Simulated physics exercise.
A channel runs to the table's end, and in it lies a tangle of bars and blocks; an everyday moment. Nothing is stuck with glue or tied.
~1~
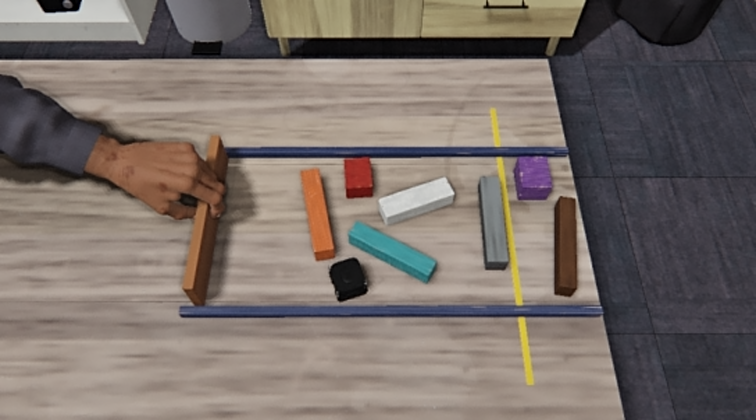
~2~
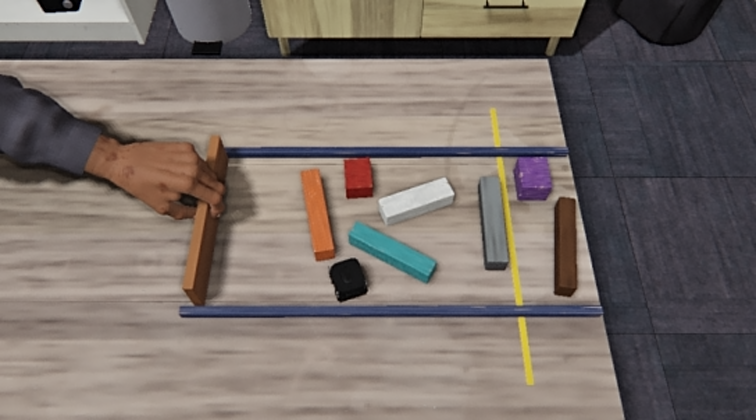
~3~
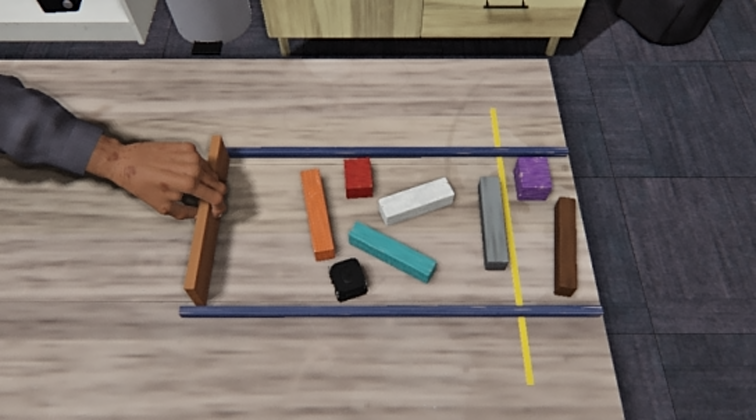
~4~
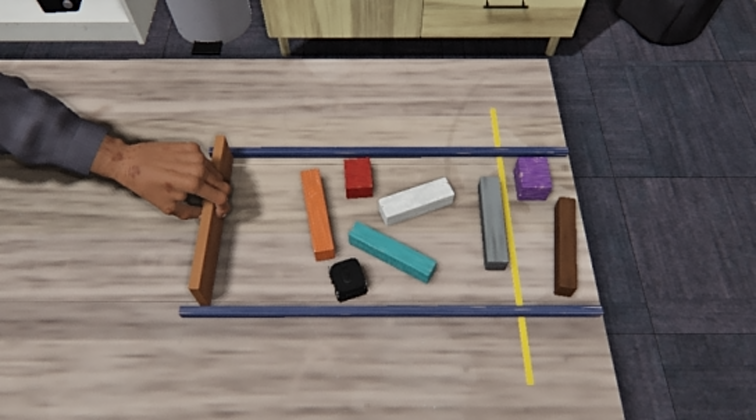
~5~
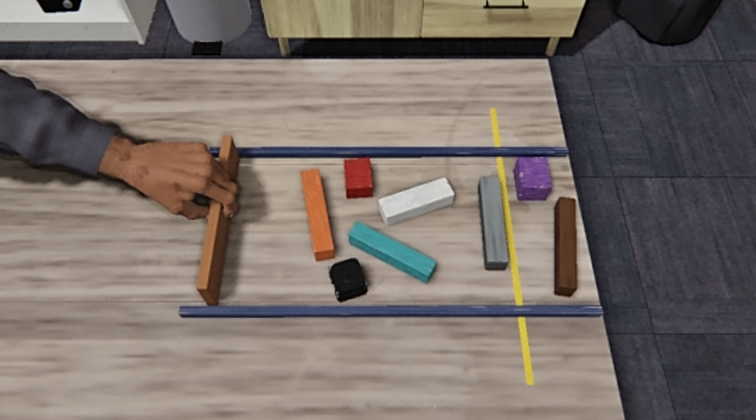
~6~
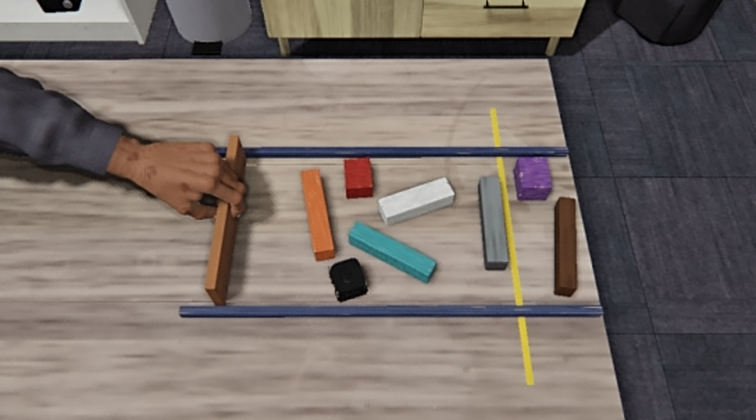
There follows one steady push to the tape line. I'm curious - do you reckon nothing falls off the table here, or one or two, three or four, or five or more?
The number going over the edge will be one or at most two.
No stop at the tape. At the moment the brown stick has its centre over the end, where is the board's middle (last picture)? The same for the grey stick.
The middle is at (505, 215) when it's the brown stick, and at (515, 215) when it's the grey stick.
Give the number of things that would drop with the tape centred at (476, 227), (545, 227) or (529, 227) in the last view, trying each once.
It would be 0, 4 and 3.
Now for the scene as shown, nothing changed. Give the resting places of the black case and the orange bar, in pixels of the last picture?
Result: One about (534, 284), other about (519, 214).
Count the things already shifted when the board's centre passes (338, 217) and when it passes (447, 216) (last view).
At that stage 4; at the next, 7.
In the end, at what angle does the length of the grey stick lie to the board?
Somewhere near 15 degrees, I'd say.
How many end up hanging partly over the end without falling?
I get 2.
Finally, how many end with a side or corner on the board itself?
That would be 2 of them.
Soon after, none off yet; brown stick at rest near (565, 245); purple block at rest near (532, 179); grey stick at rest near (492, 222).
In the end, the number that fall off is one or two; gone, purple block and brown stick.
